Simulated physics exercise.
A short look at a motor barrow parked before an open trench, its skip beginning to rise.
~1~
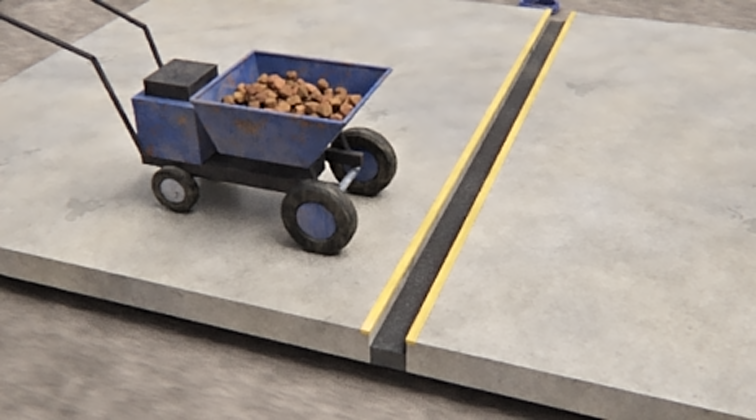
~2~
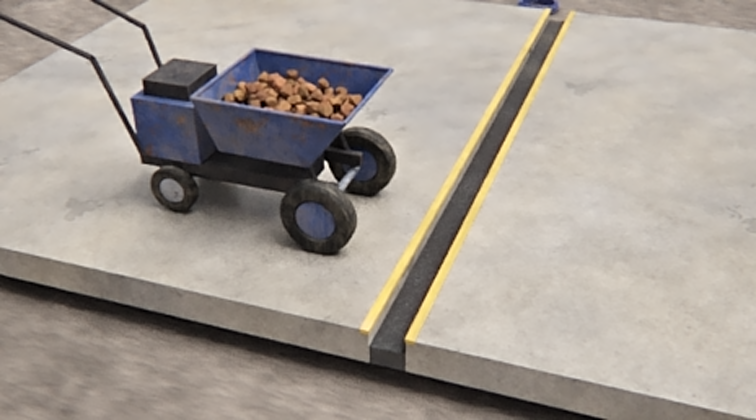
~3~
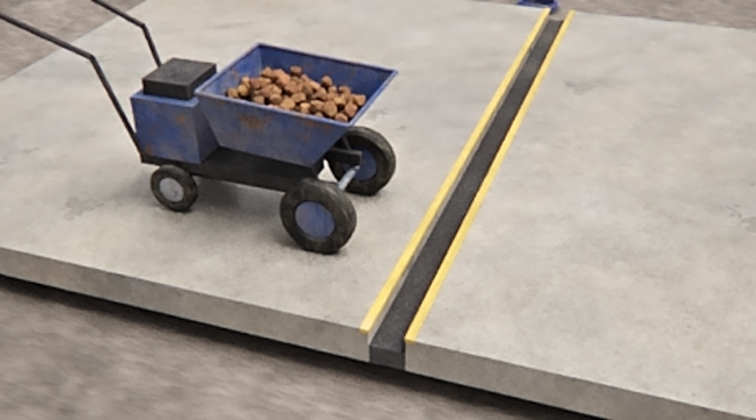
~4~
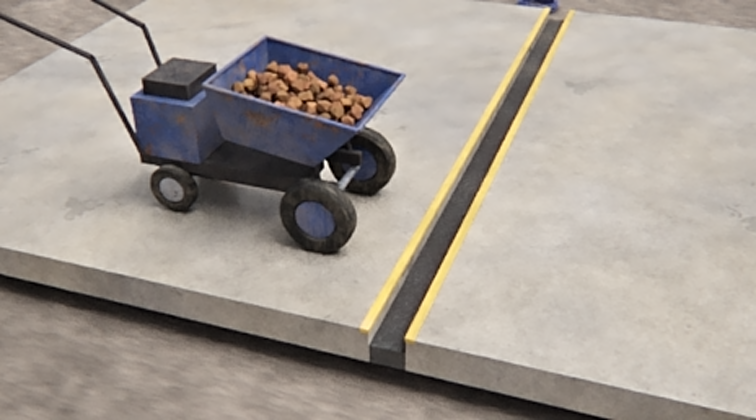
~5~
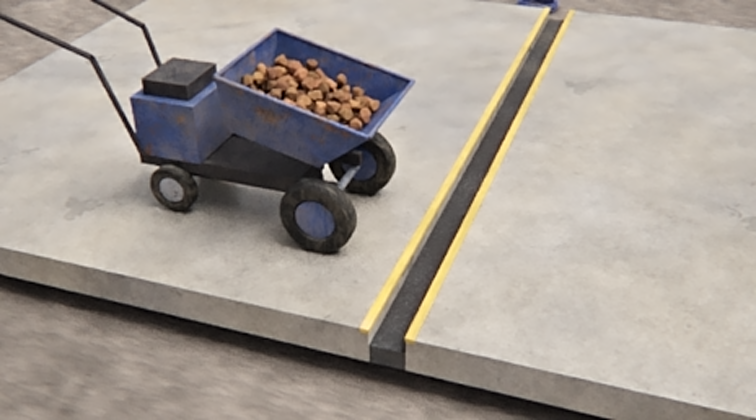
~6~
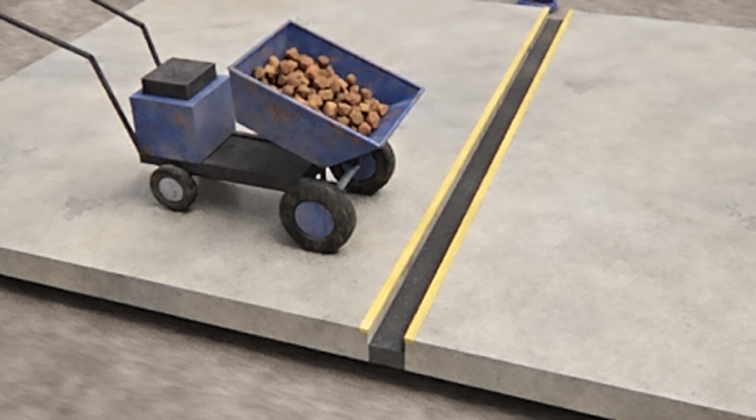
A small blue motor barrow stood still on a concrete slab beside a narrow, yellow-edged trench while its skip, loaded with brown clods, slowly tilted up at the back and leaned toward the right.
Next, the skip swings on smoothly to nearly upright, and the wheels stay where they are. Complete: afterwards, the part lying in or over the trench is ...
... the minority.
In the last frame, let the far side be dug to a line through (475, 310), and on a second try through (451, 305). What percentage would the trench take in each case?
70 %, give or take, and then 50 %.
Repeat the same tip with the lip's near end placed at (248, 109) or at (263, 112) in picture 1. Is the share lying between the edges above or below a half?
Try 1 - short of half; try 2 - short of half.
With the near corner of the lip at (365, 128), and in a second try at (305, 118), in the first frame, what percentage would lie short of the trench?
Around 0 and 10 per cent respectively.
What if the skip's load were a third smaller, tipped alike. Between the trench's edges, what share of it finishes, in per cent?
Estimate: Close to 10 %.
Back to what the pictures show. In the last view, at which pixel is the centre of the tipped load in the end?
Around (488, 241), give or take.
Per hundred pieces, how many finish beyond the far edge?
70 percent.
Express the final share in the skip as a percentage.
Estimate: Some 15 %.
Soon, skip tipped steeply; all in the skip.
A while on, skip tipped right over; most in the skip; a stray few in or heaped over the trench; about a quarter beyond it; a stray few falling.
Towards the end, skip tipped right over; about a quarter in the skip; a small part in or heaped over the trench; about two thirds beyond it.
Finally, skip tipped right over; about a quarter in the skip; a small part in or heaped over the trench; most beyond it.
